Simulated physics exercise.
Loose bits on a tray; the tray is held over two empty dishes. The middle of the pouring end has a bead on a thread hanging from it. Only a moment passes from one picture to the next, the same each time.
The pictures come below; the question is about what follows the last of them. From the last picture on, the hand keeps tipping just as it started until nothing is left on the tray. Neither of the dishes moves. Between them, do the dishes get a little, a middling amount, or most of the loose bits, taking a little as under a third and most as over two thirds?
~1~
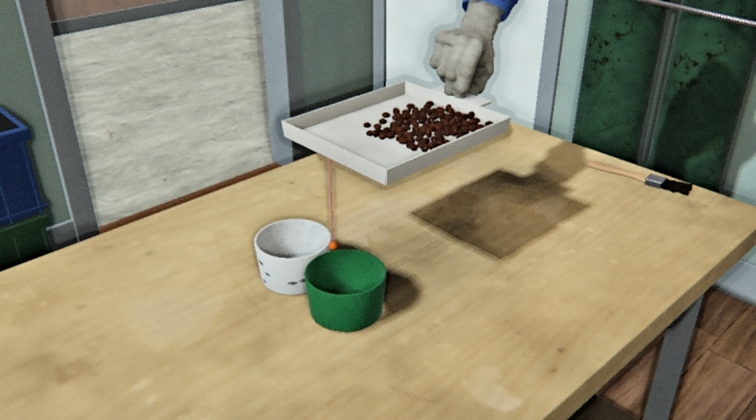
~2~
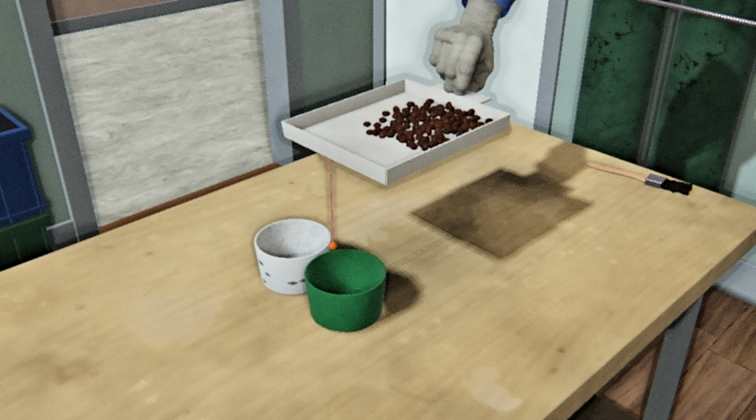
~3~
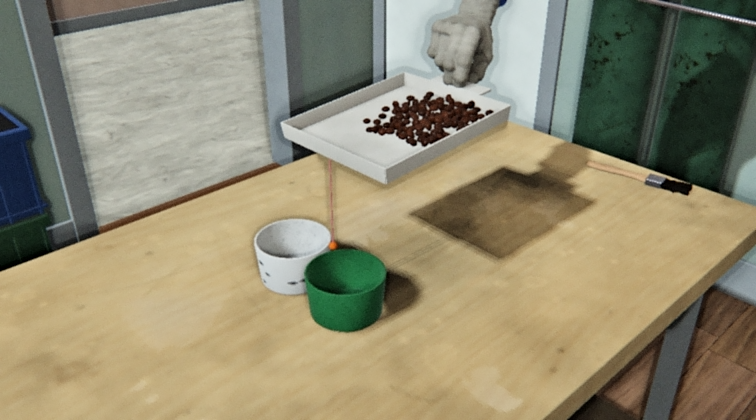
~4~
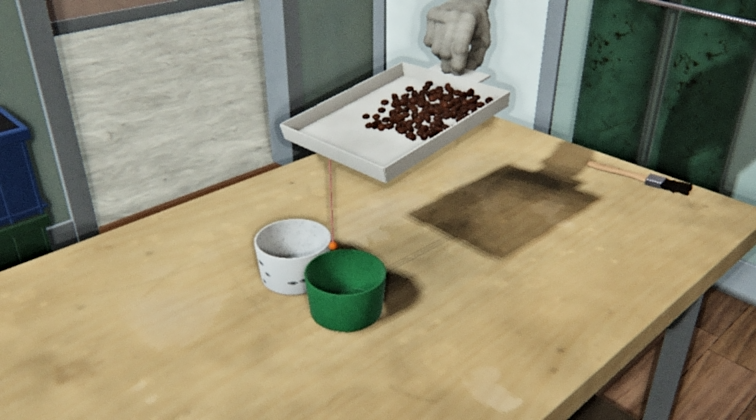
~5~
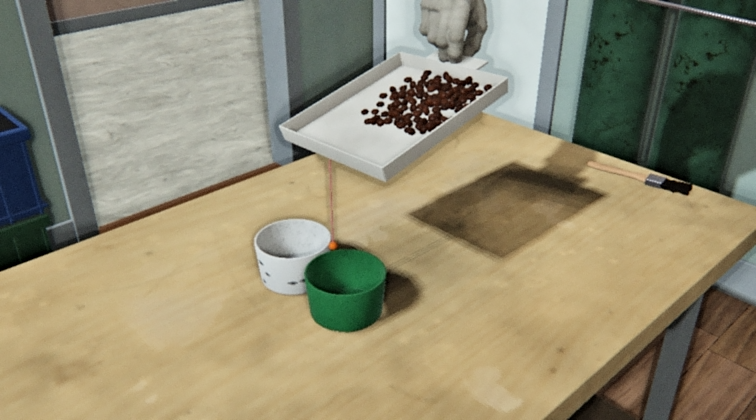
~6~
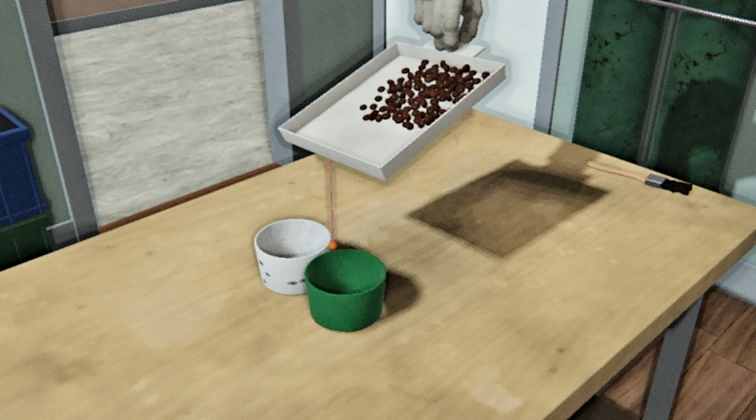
They get a middling amount.
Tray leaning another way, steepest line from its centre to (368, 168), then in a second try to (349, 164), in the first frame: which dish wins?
Try one: Right-side dish; try two: Right-side dish.
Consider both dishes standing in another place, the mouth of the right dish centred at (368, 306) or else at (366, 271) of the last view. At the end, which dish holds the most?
For the first try I'd say the dish over on the left, and for the second, the dish over on the left.
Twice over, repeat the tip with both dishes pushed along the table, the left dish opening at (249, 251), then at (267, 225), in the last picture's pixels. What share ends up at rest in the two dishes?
The first gives 70 %, the second 60 %.
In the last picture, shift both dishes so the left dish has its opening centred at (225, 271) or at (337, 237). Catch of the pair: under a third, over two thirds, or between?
At the first place below one third, at the second below one third.
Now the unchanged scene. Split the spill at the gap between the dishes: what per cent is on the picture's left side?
Estimate: About 100 percent.
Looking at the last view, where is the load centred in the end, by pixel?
Near (284, 287), more or less.
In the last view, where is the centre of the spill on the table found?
Estimate: Around (224, 329).
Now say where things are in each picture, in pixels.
In the first picture, corners of the pouring end (284, 121) and (386, 169), level; middle of the load (434, 124), flat chocolate drops; left dish (264, 268); right dish (315, 304); bead on its thread (333, 246).
In the second picture, corners of the pouring end (284, 122) and (386, 168), level; middle of the load (434, 122).
In the third picture, corners of the pouring end (283, 123) and (385, 168), tipped barely, lowest at the left corner; middle of the load (433, 116).
In the fourth picture, corners of the pouring end (282, 124) and (384, 167), tipped a little, lowest at the left corner; middle of the load (432, 108).
In the fifth picture, corners of the pouring end (281, 126) and (382, 166), tipped a little, lowest at the left corner; middle of the load (431, 99).
In the sixth picture, corners of the pouring end (281, 128) and (381, 166), tipped clearly, lowest at the left corner; middle of the load (428, 90); left dish (264, 268); right dish (315, 304).
Just after the last frame, tray tipped steeply; the larger part on the tray; about a tenth in the air.
A moment on, tray tipped past a quarter turn; roughly half on the tray; just a few in the right dish; about a tenth in the left dish; roughly a third outside both; about a tenth in the air.
Further on, tray tipped past a quarter turn; about a tenth in the right dish; roughly a third in the left dish; roughly half outside both.
When it is over, tray tipped past a quarter turn; about a tenth in the right dish; roughly a third in the left dish; roughly half outside both.
